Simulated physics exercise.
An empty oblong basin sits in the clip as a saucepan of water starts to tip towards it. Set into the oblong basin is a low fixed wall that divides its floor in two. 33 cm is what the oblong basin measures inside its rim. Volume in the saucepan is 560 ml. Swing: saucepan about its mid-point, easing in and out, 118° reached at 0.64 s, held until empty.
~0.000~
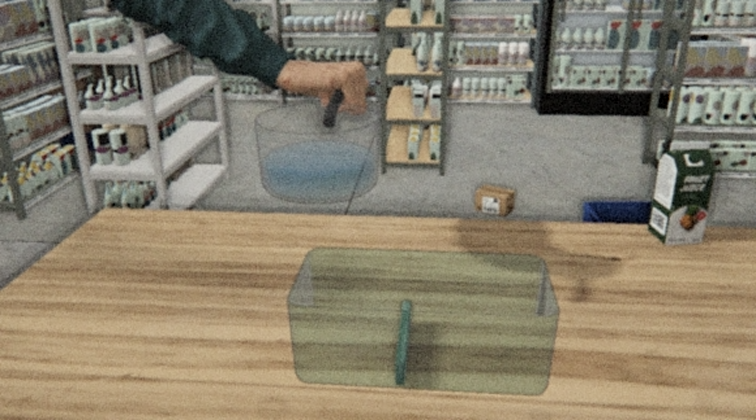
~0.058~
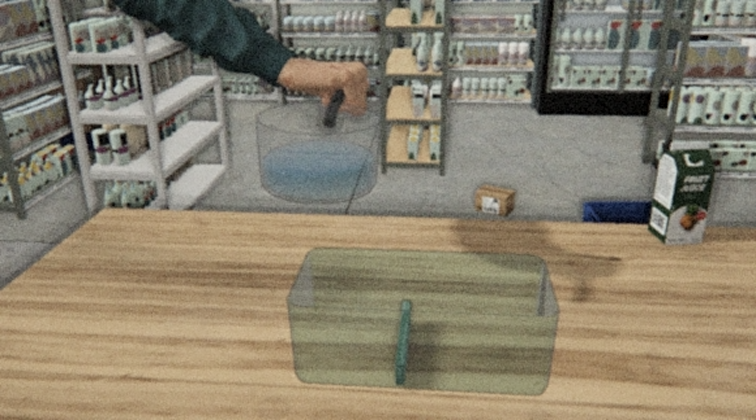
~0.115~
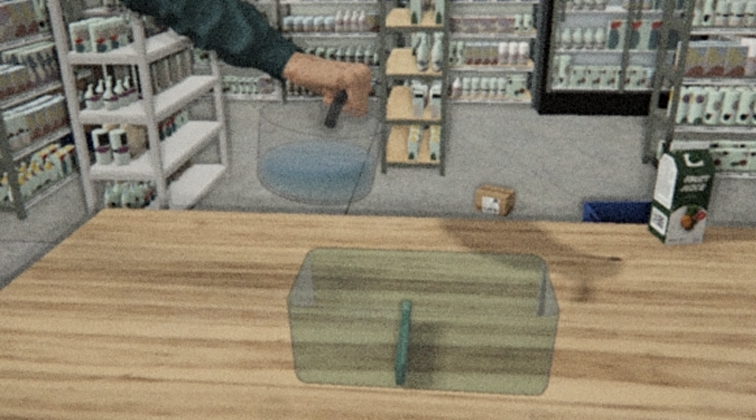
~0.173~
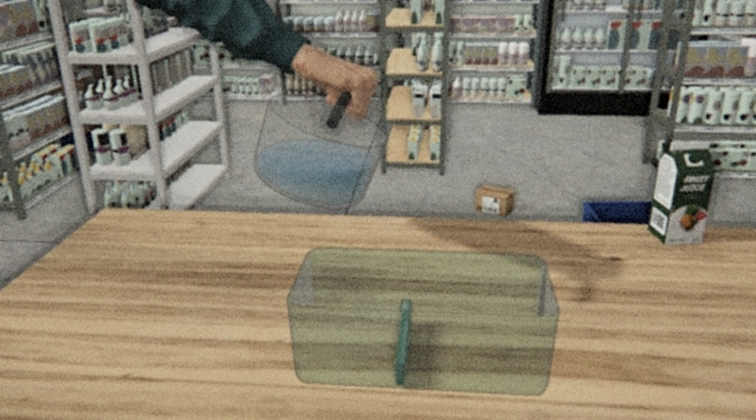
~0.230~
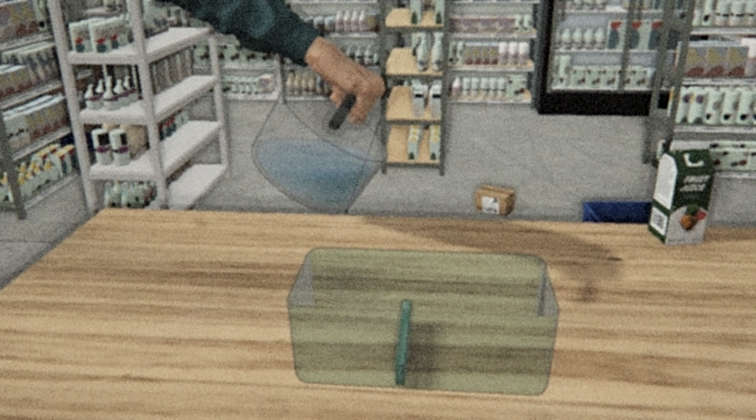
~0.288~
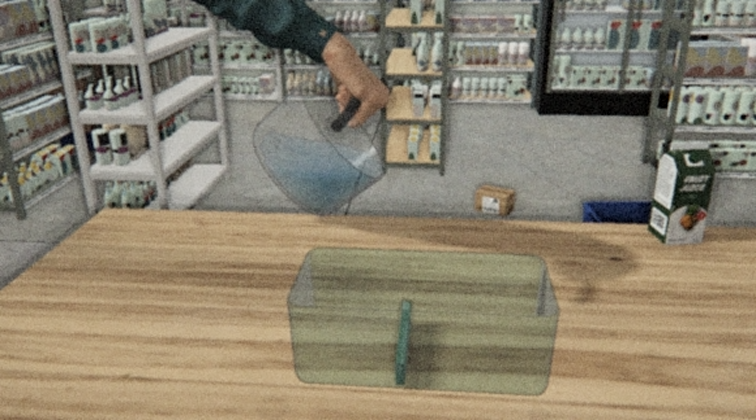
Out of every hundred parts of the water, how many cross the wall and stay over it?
About 51 in every hundred.
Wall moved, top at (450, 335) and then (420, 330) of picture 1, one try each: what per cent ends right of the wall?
15 per cent first, 20 per cent second.
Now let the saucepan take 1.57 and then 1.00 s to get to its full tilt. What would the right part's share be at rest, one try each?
70 then 55 %.
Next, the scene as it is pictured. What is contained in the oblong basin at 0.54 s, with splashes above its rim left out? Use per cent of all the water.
Near 32 in a hundred.
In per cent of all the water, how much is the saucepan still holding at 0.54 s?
Roughly 22 per cent.
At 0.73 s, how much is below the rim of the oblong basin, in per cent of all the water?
That comes to about 86 percent.
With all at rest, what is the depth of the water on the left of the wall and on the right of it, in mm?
Left roughly 12 mm; right roughly 10 mm.
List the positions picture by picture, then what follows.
In the first frame, it leans 0°; its right rim is at (378, 120); the water meets the walls at (265, 154) and (376, 157); the oblong basin's rim runs from (299, 275) to (551, 285); the wall's top is at (404, 331).
In the second frame, it leans 2°; its right rim is at (380, 122); the water meets the walls at (265, 154) and (376, 157).
In the third frame, it leans 9°; its right rim is at (383, 130); the water meets the walls at (263, 152) and (376, 158).
In the fourth frame, it leans 20°; its right rim is at (386, 142); the water meets the walls at (260, 150) and (376, 159).
In the fifth frame, it leans 34°; its right rim is at (386, 158); the water meets the walls at (258, 142) and (379, 161).
In the sixth frame, it leans 50°; its right rim is at (382, 175); the water meets the walls at (265, 136) and (381, 164).
Then, 0.54 s in, the tilt is 112° and 22 per cent is still to pour, 3 is left of the wall and 28 right of it.
Then, 0.73 s in, the tilt is 118° and 3 per cent is still to pour, 38 is left of the wall and 49 right of it.
Then, 0.93 s in, the tilt is 118° and 0 per cent is still to pour, 46 is left of the wall and 50 right of it.
Then, 1.14 s in, the tilt is 118° and 0 per cent is still to pour, 46 is left of the wall and 51 right of it.
Finally, 46 per cent lies left of the wall, 51 right of it and 3 outside.
